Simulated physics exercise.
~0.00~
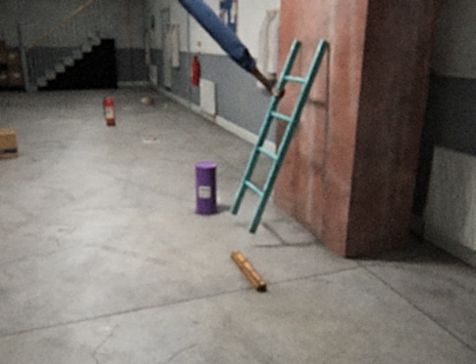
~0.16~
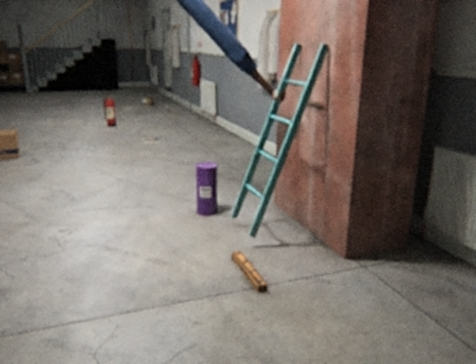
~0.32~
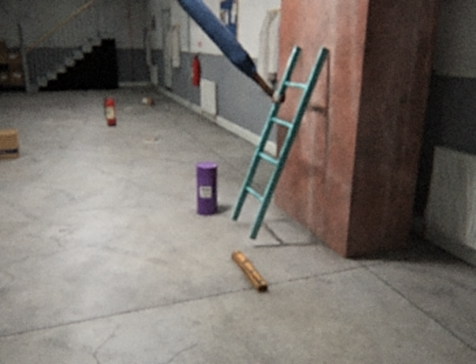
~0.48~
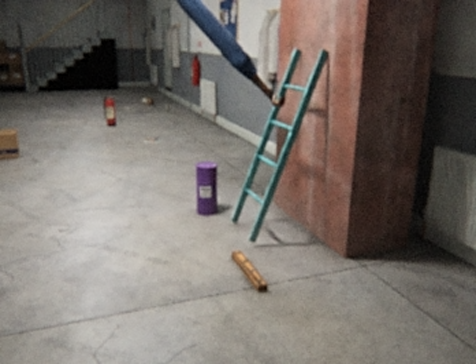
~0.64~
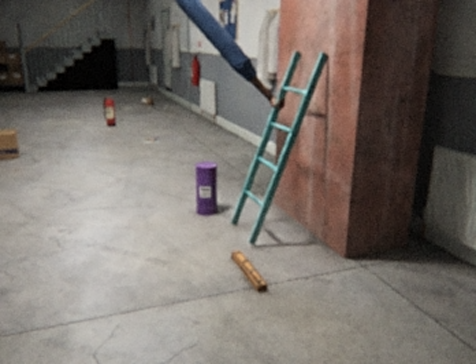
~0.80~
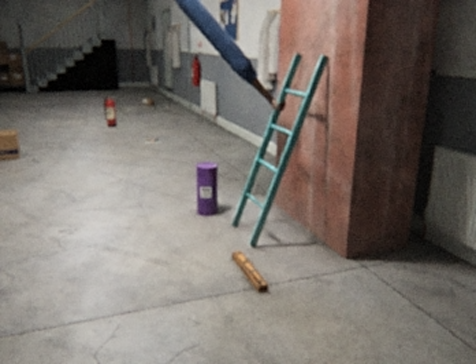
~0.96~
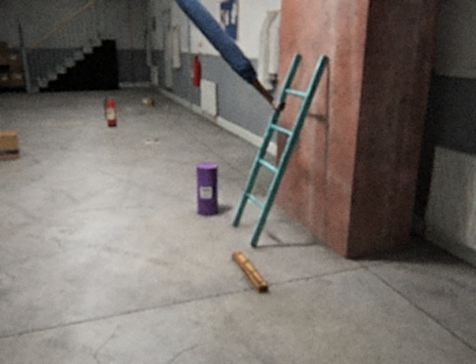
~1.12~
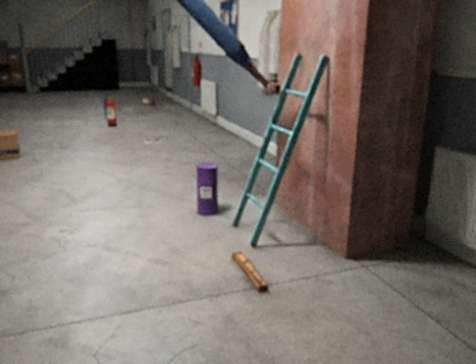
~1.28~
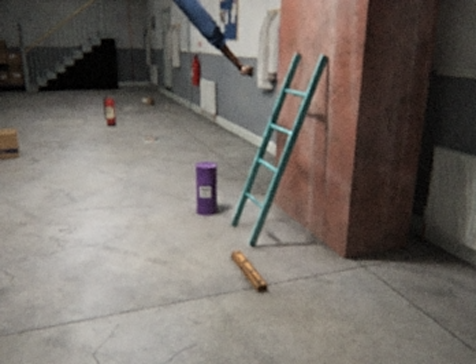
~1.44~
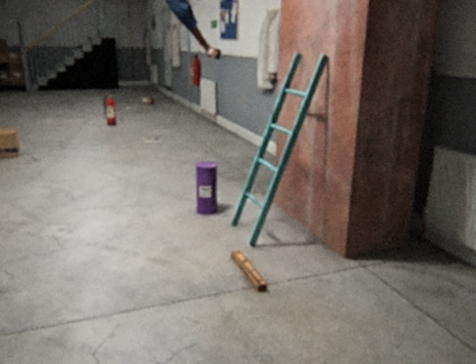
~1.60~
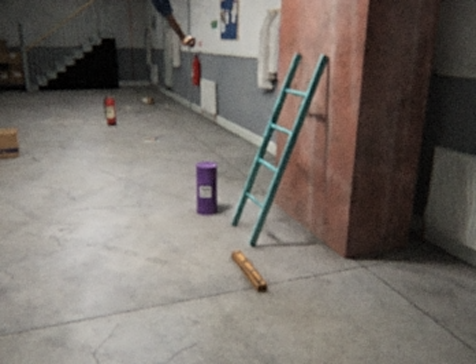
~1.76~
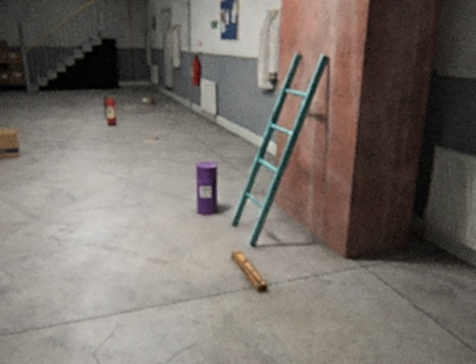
A turquoise ladder, held near its top by a hand reaching in from above, settles against a reddish pillar beside a purple canister and a wooden strip on the floor. The hand lets go and withdraws upward to the left, and the ladder stays leaning in place.
